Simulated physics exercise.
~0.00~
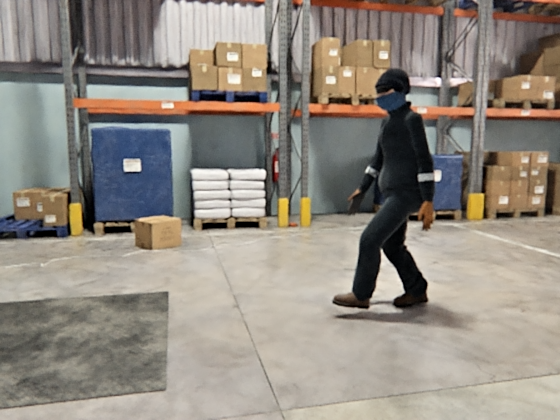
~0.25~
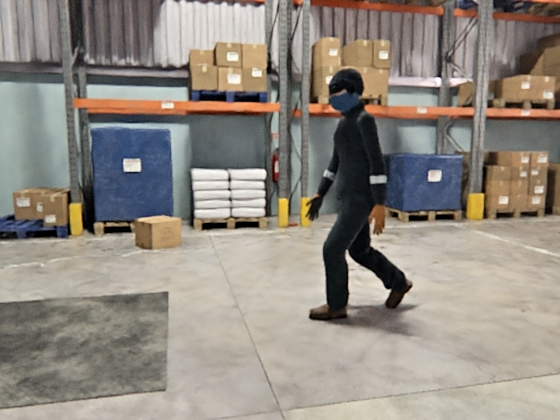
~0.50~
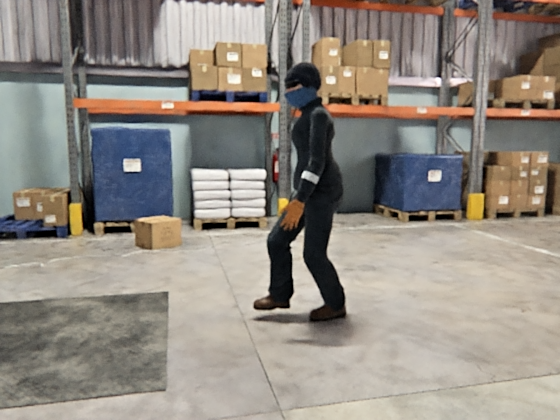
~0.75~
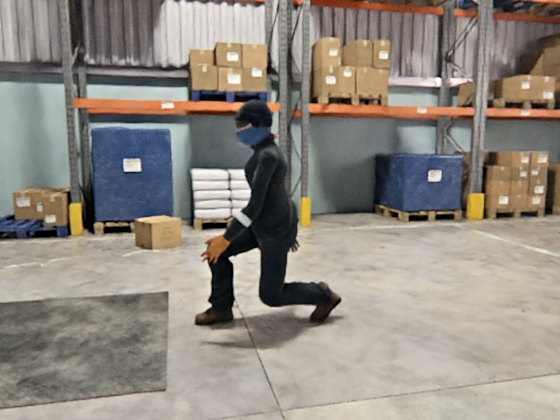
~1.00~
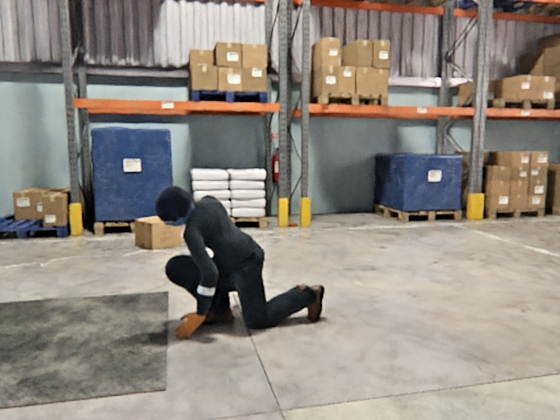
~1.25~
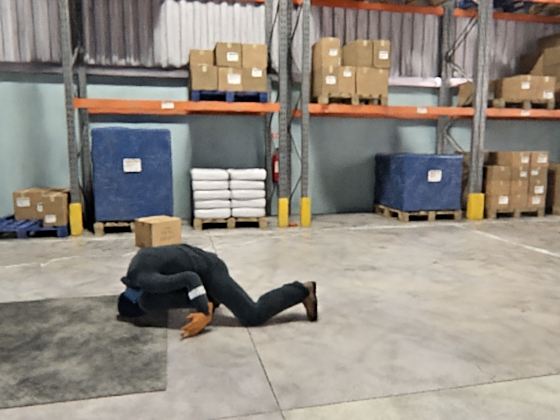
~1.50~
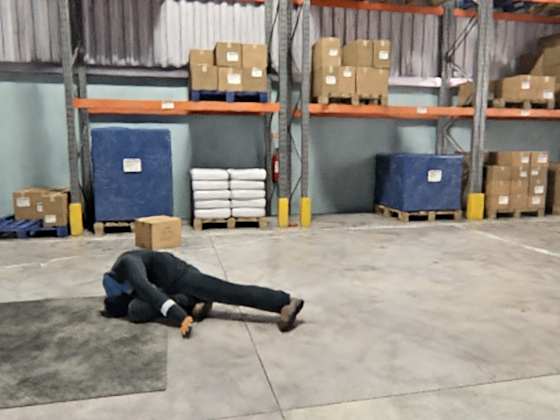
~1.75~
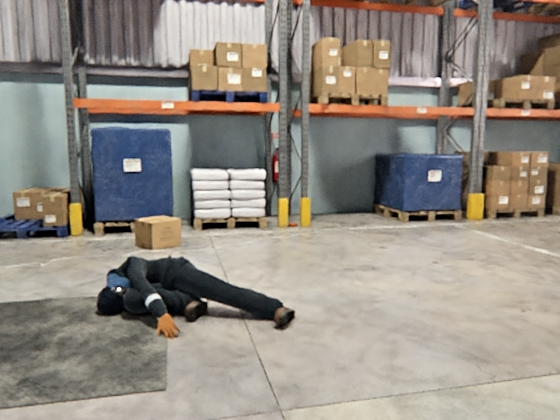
In a warehouse lined with shelves of boxes, a person in dark clothes walked left, sank to their knees and pitched forward onto their hands, then slumped down and lay still with their head and chest over the black mat's edge.
